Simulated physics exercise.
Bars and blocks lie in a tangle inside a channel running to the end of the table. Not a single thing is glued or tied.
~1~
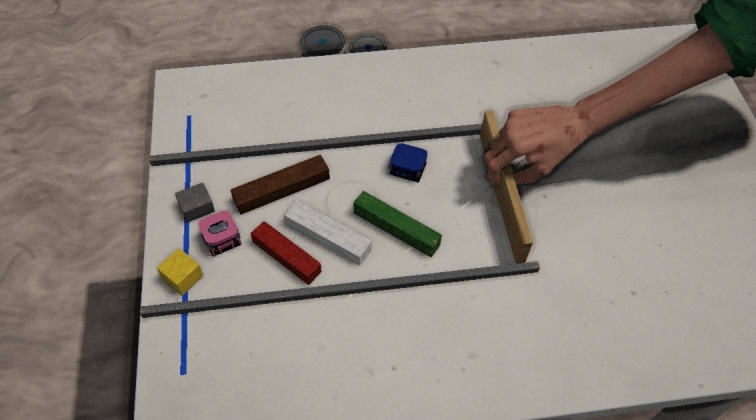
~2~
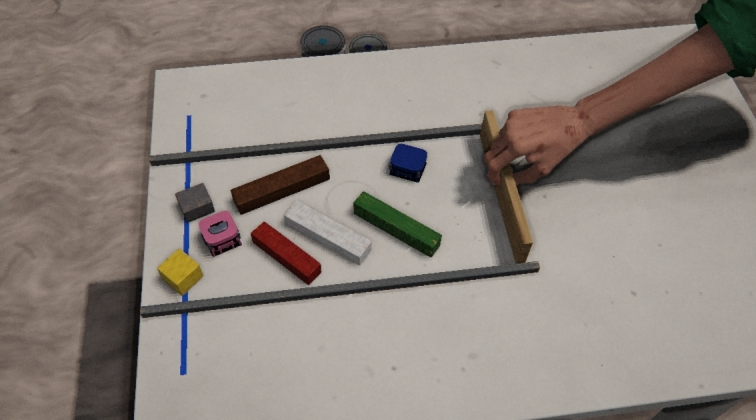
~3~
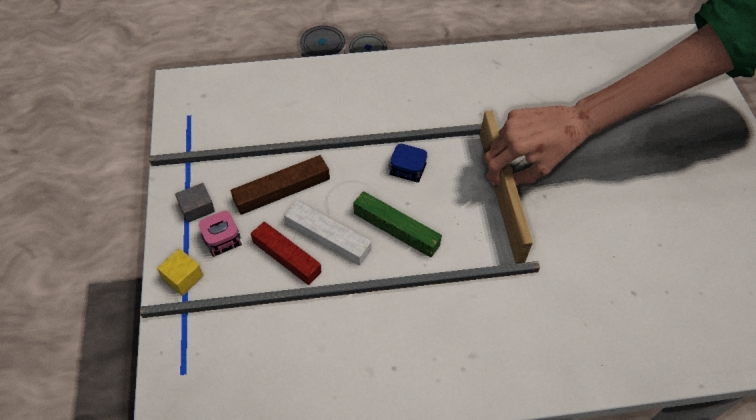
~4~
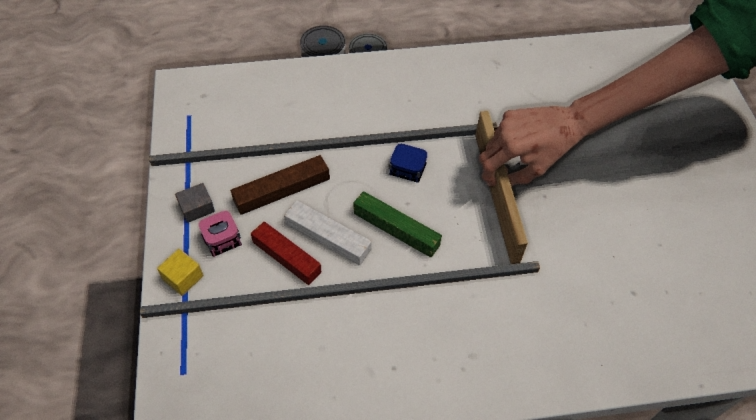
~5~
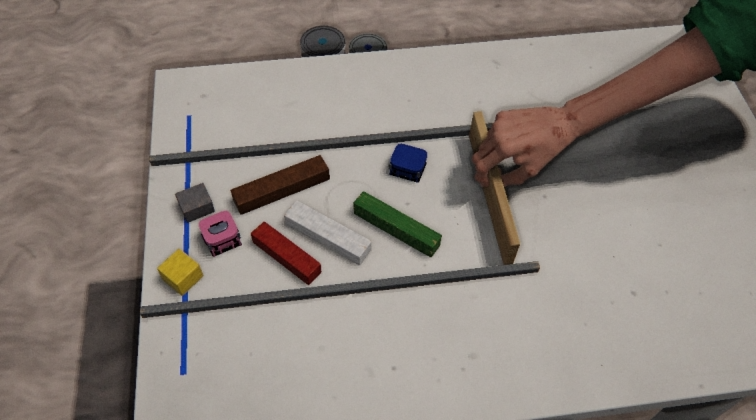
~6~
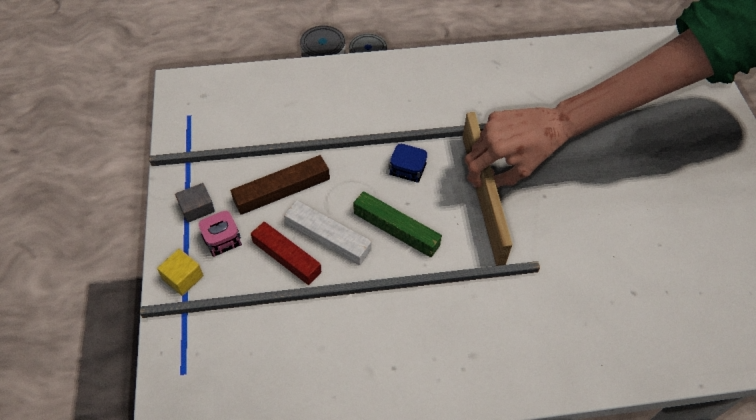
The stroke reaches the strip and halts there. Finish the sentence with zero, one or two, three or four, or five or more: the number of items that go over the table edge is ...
The number of items that go over the table edge is five or more.
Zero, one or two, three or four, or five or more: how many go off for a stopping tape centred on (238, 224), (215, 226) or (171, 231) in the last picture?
Try 1 - one to two; try 2 - either three or four; try 3 - more than four.
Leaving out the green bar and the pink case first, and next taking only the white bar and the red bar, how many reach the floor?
The counts: 3 and 2.
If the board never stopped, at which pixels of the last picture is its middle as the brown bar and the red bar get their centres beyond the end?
Its middle is about (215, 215) and about (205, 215).
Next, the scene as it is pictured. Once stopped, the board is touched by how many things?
Counting them up gives 2.
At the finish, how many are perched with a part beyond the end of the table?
The total here is 2.
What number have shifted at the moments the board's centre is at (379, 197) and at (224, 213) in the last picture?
The number moved is 3 and then 8.
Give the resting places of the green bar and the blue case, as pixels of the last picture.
Taking them in turn, first comes (158, 241), then (169, 191).
Soon after, none off yet; yellow block at rest near (181, 272); grey block at rest near (195, 203); pink case at rest near (220, 234).
In the end, the number that fall off is five or more; gone, brown bar, red bar, pink case, grey block and yellow block.
